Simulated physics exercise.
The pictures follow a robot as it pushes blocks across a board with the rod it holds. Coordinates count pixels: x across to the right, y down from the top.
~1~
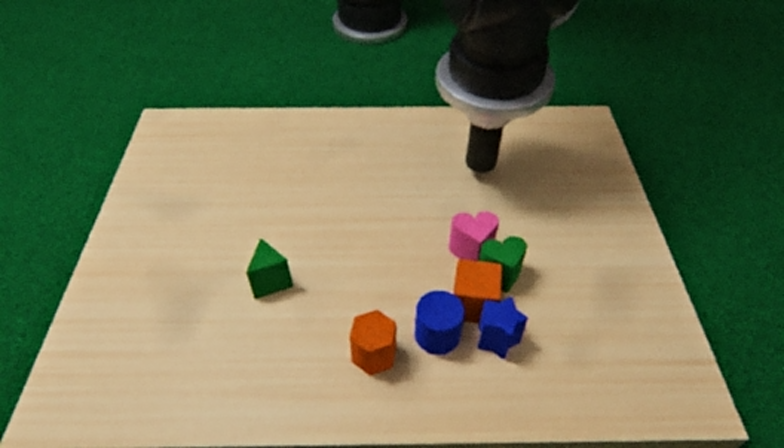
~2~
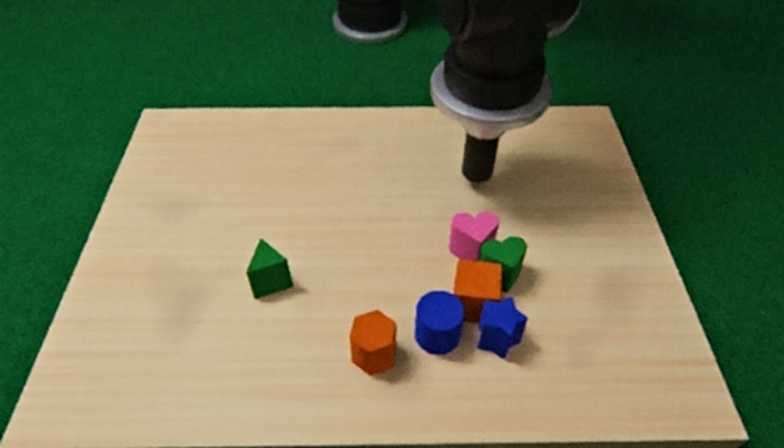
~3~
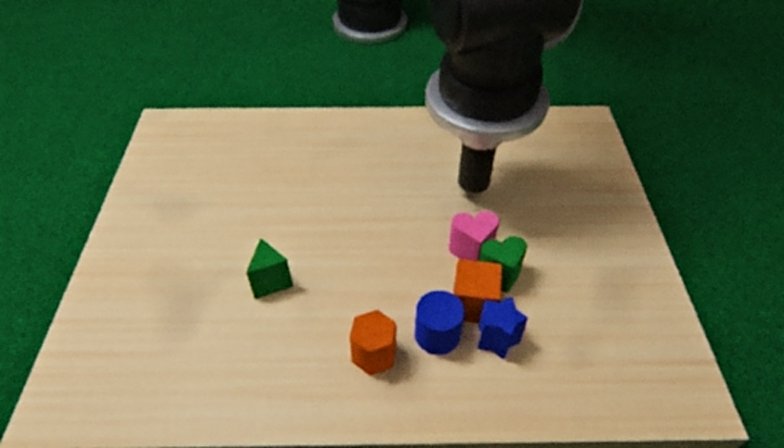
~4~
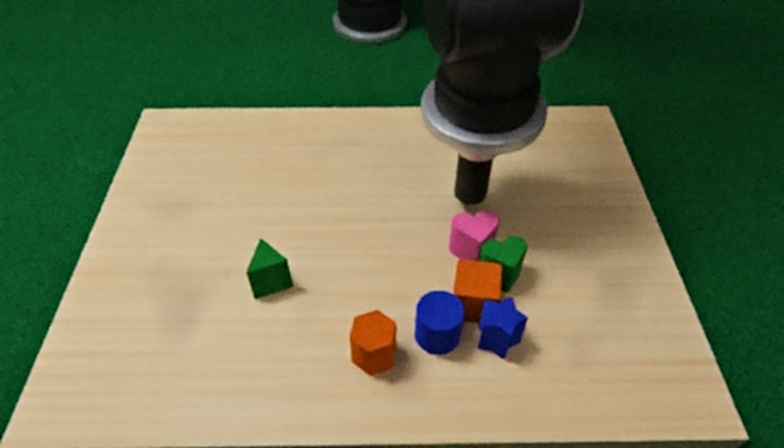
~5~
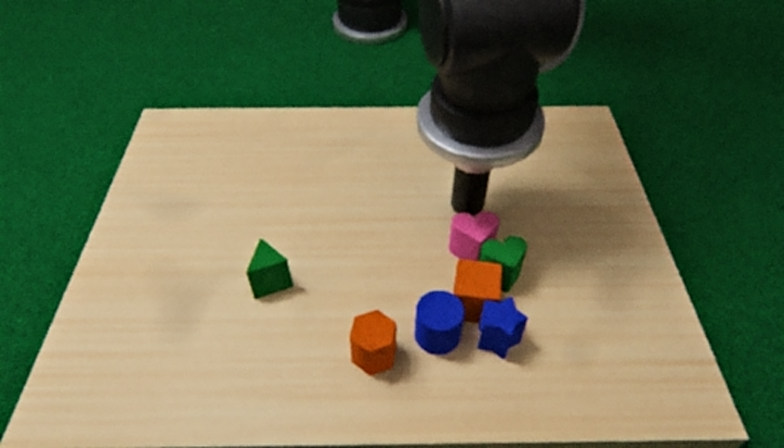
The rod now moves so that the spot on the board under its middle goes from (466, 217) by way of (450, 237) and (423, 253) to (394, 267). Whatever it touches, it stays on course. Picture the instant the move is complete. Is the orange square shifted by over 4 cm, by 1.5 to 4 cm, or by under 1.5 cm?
Under 1.5 cm.
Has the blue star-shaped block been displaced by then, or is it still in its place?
It holds its position.
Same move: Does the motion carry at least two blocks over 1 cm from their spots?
Short answer: No.
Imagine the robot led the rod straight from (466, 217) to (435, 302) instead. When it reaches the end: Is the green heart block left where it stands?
No - that is not the case.
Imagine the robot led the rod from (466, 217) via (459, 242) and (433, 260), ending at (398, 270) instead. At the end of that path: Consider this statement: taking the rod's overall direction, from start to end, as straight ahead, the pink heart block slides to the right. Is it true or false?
False.
On the path given first. One third of the way, rod (451, 226); pink heart block (471, 232), turned 25° anticlockwise; green heart block (509, 251).
Two thirds of the way, rod (424, 241); pink heart block (466, 236), turned 40° anticlockwise; green heart block (509, 252).
At the end, rod (394, 256); pink heart block (466, 236), turned 40° anticlockwise; orange square unmoved; blue star-shaped block unmoved; green heart block (509, 252).
